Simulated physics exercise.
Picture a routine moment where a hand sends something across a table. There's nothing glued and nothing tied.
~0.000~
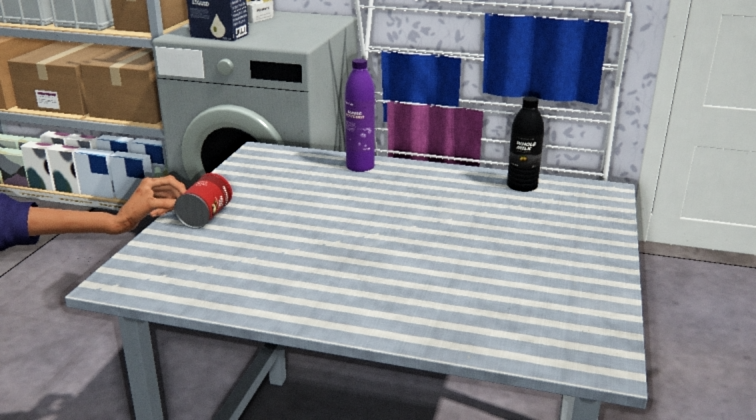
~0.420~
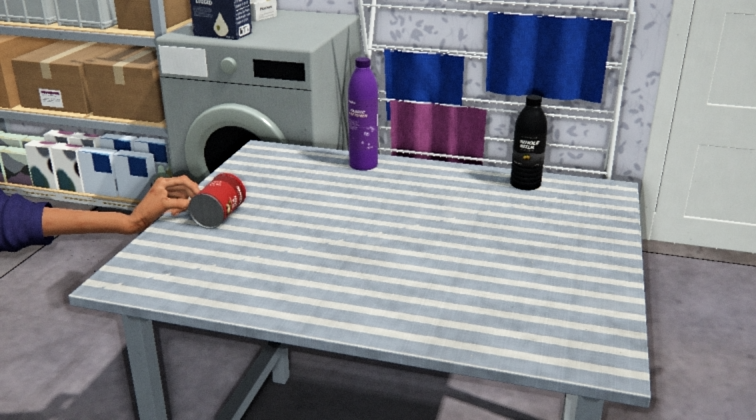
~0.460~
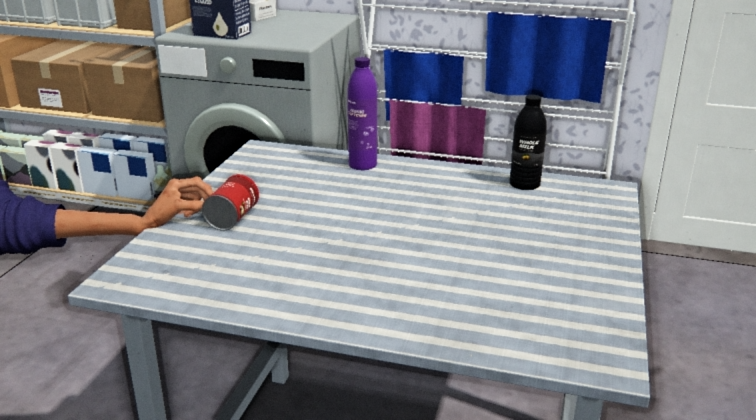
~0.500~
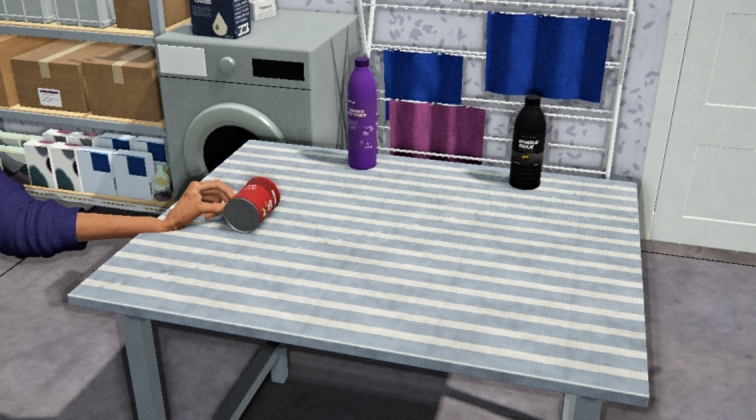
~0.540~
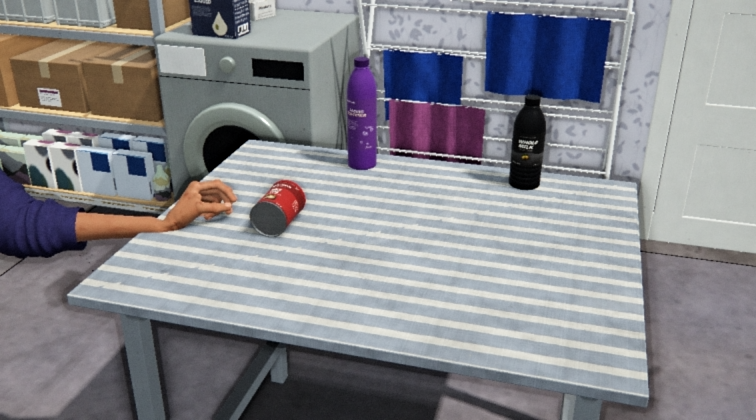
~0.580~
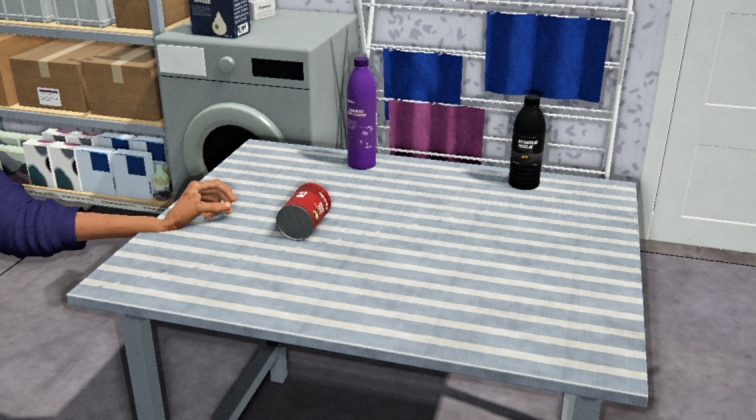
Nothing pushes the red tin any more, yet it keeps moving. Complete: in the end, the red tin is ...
... off the table.
Around 0.78 s, red tin displaced well along near (438, 230).
Around 1.08 s, red tin displaced well along near (644, 257).
Around 1.28 s, red tin now off the table.
Around 1.58 s, things are still on the move.
Finally (1.7 s), off the table, red tin.
